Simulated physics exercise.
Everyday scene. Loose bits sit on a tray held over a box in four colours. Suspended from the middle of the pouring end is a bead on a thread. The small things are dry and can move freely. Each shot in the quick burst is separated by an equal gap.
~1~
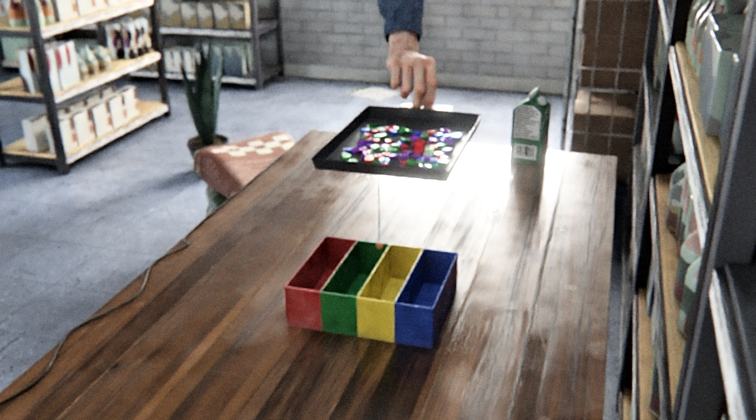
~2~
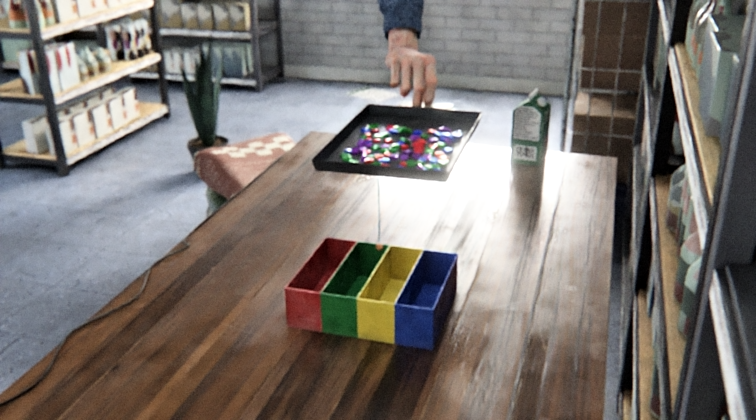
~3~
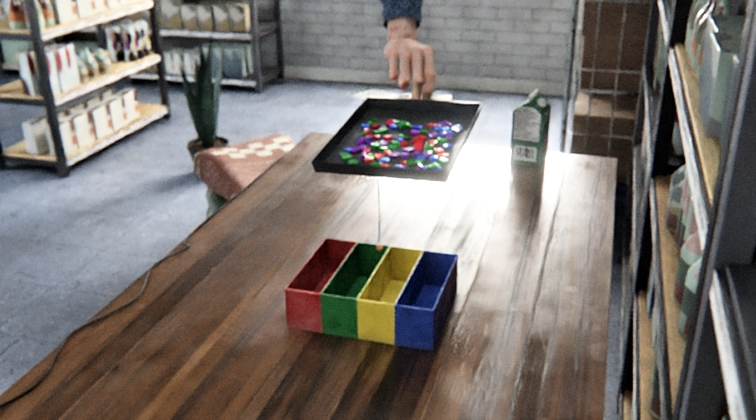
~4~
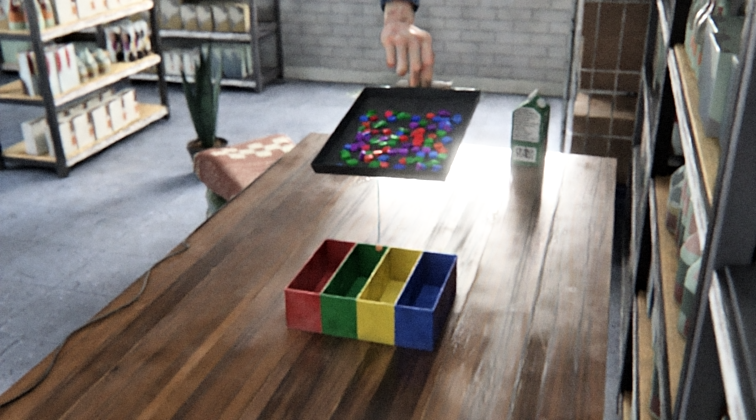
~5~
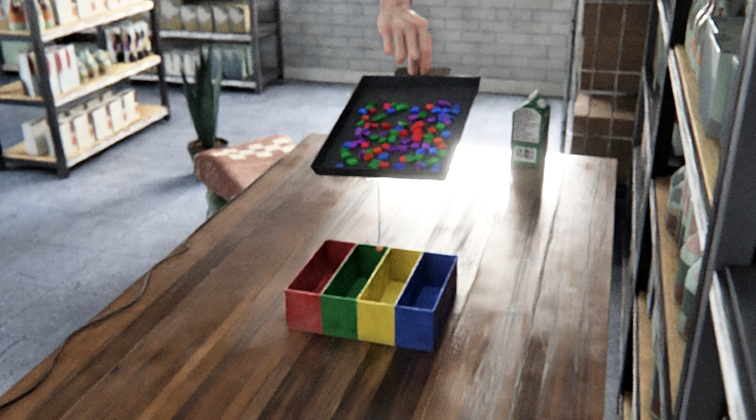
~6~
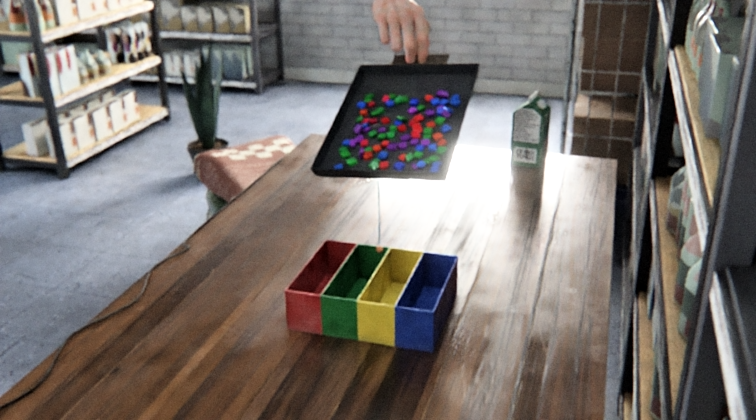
A hand gradually raised the back of a black tray of colourful little pieces, tilting it toward the front above a box with red, green, yellow and blue sections, while the pieces barely shifted.
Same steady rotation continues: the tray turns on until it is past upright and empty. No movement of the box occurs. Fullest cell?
Red.
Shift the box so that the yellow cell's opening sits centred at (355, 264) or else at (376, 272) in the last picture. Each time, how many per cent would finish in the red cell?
0% for the first placement, 30% for the second.
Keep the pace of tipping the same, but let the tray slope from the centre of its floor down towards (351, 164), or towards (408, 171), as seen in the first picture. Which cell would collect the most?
The red one, then blue.
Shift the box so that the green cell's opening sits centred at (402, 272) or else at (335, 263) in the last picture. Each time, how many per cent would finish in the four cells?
The first gives 50 %, the second 100 %.
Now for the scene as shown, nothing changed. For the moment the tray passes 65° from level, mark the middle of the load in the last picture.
Somewhere about pixel (370, 155).
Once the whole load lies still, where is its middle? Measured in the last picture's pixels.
Around (344, 304).
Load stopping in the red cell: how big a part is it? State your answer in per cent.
About 40 per cent.
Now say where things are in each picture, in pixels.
The first frame shows corners of the pouring end (315, 157) and (446, 170), level; middle of the load (405, 147), mosaic tiles; bead on its thread (379, 246); red cell (303, 305); green cell (339, 310); yellow cell (376, 316); blue cell (414, 322).
The second frame shows corners of the pouring end (315, 159) and (446, 171), level; middle of the load (404, 147).
The third frame shows corners of the pouring end (315, 160) and (446, 171), tipped barely, lowest at the left corner; middle of the load (404, 144).
The fourth frame shows corners of the pouring end (314, 162) and (445, 171), tipped a little, lowest at the left corner; middle of the load (403, 138).
The fifth frame shows corners of the pouring end (314, 165) and (445, 171), tipped clearly, lowest at the left corner; middle of the load (403, 133).
The sixth frame shows corners of the pouring end (314, 167) and (444, 171), tipped clearly, lowest at the left corner; middle of the load (402, 128); red cell (304, 308); green cell (339, 314); yellow cell (376, 319); blue cell (414, 325).
Just after the last frame, tray tipped steeply; every one on the tray.
A moment on, tray tipped past a quarter turn; roughly half on the tray; about a tenth in the red cell; just a few in the green cell; just a few in the blue cell; just a few in the yellow cell; roughly a third falling or outside the box.
Further on, tray tipped past a quarter turn; roughly a third in the red cell; roughly a quarter in the green cell; roughly a quarter in the yellow cell; about a tenth in the blue cell; about a tenth falling or outside the box.
When it is over, tray tipped past a quarter turn; roughly a third in the red cell; roughly a quarter in the green cell; roughly a quarter in the yellow cell; about a tenth in the blue cell; about a tenth outside the box.
